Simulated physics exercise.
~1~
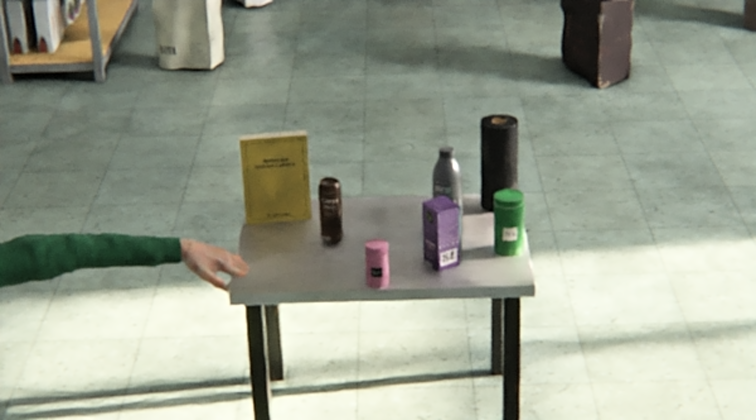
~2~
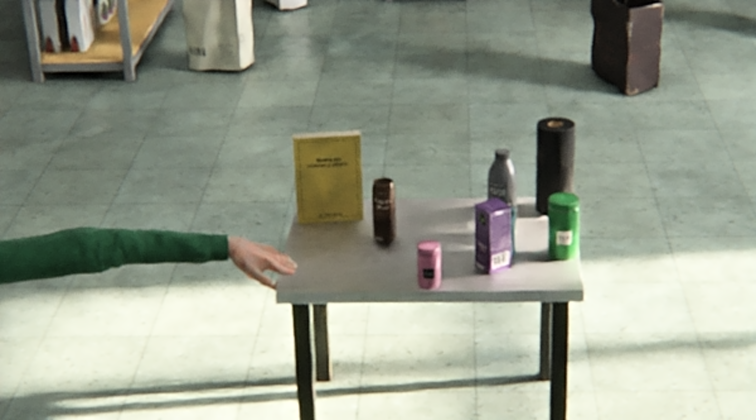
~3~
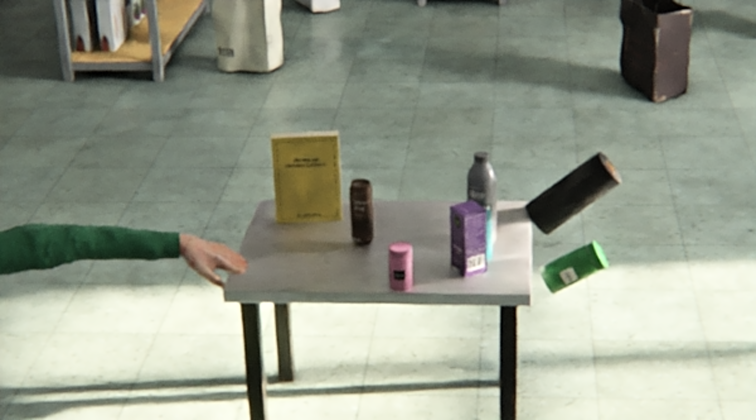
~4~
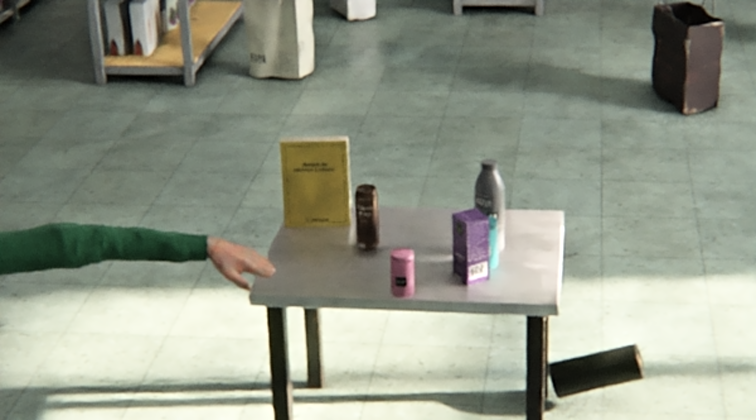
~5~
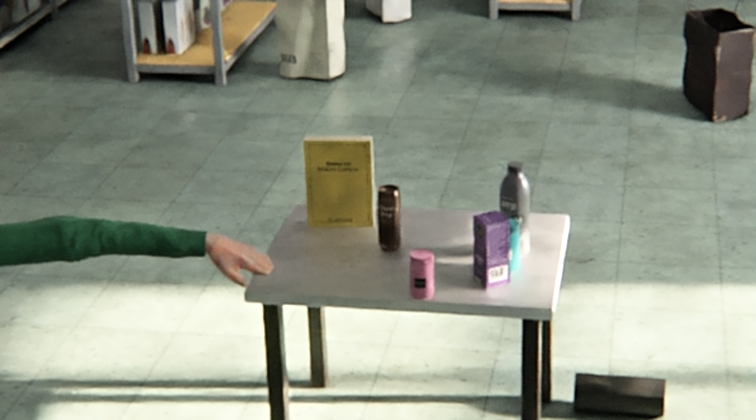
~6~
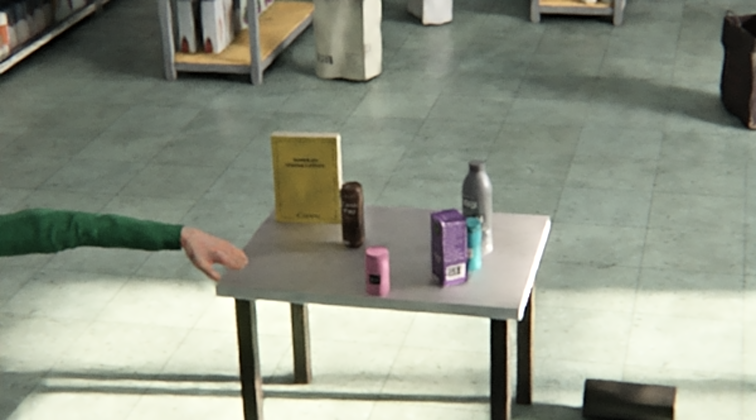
In a bright room with a tiled floor and shelving behind, a small table holds a yellow book, a brown can, a pink shaker, a purple carton, a grey bottle, a turquoise shaker, a green jar and a black roll. A green-sleeved arm reaches in from the left, its hand at the table's edge, and the table shifts with everything upright. Then the black roll and the green jar tip off the right side. The roll drops to the floor, and the jar goes out of sight. The roll ends lying beside the table, while the other items remain standing on top.
